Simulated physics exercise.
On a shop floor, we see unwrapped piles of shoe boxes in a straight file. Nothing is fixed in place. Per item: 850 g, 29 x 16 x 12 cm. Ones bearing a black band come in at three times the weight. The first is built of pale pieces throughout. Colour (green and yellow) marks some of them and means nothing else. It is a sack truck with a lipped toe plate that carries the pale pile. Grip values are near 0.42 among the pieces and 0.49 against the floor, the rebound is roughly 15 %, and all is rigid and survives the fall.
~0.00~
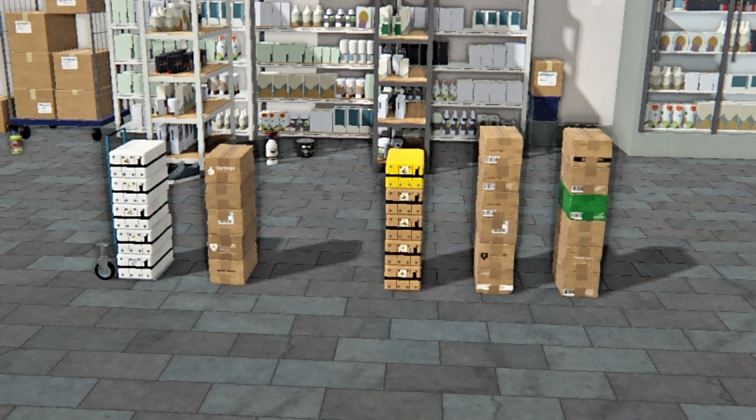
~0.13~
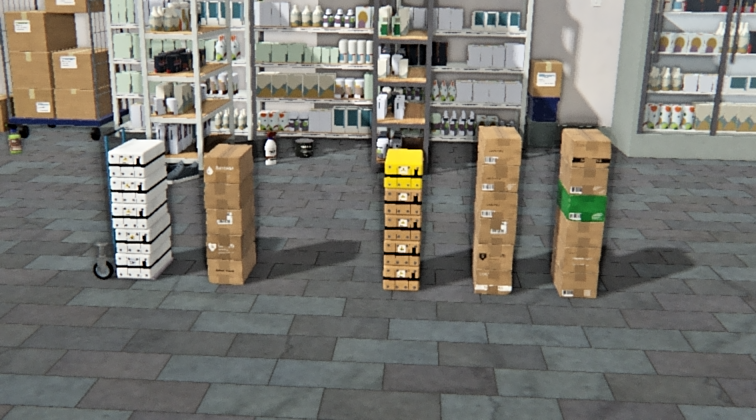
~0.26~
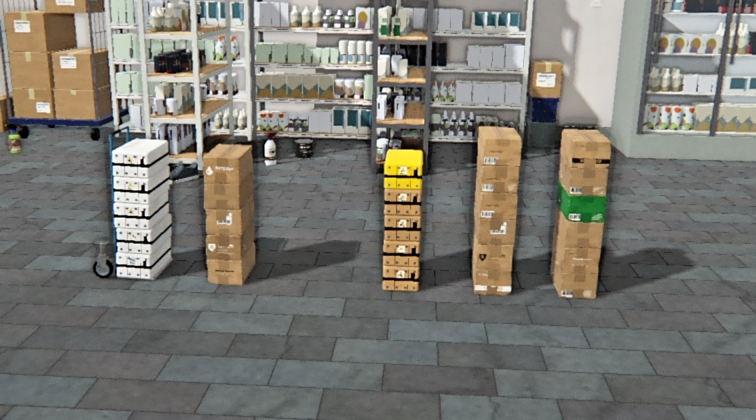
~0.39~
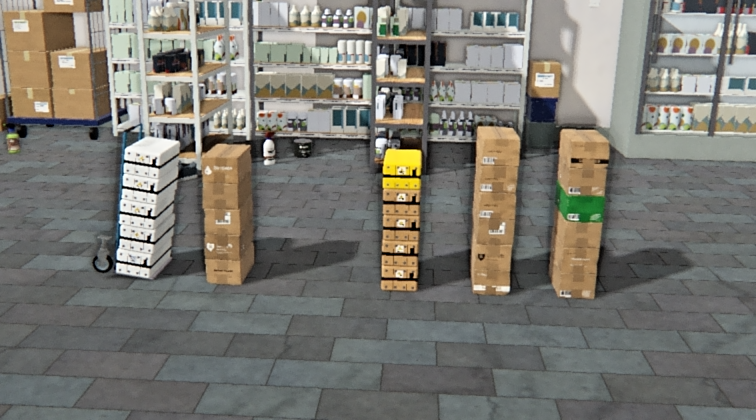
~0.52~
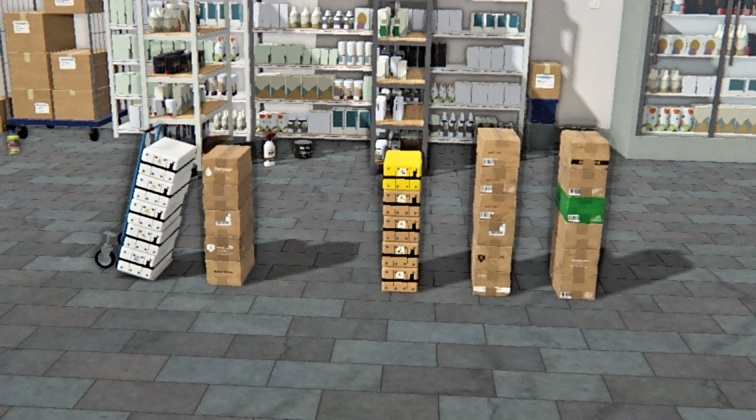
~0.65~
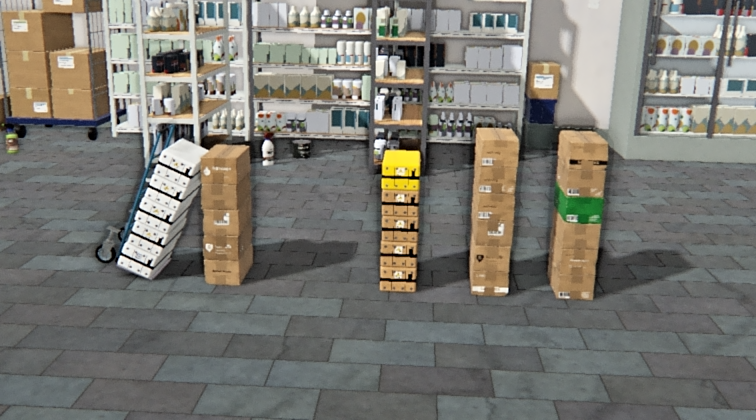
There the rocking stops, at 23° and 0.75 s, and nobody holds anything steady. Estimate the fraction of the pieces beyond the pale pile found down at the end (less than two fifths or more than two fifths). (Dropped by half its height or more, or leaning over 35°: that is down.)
The count trails two fifths.
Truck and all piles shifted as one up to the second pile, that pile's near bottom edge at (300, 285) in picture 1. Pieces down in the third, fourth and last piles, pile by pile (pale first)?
In that case third pile 4, fourth pile 5, last pile 6.
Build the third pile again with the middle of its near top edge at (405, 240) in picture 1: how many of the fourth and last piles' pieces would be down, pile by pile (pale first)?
Counts down - fourth: 0; last: 0.
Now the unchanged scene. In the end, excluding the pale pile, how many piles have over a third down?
I make it 1 of the piles.
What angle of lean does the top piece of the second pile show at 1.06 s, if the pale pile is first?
Tilt: Near 30 degrees.
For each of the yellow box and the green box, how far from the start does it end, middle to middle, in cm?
The yellow one ends 0 cm from its start and the green one 0 cm.
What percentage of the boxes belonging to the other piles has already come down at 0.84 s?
0 percent by then.
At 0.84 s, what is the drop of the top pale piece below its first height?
The top piece is some 5 centimetres lower than at the start.
After 0.84 s, 4 of the pale pile down; none of the 22 other boxes down, 5 disturbed.
After 1.06 s, 5 of the pale pile down; none of the 22 other boxes down, 5 disturbed.
After 1.28 s, 5 of the pale pile down; 5 of the 22 other boxes down.
At rest (2.0 s), 5 of the pale pile down; 5 of the 22 other boxes down; yellow box shifted 15 mm; green box unmoved. That is 23 per cent. As the last picture would show them, middles, yellow box near (405, 170), green box near (578, 202).
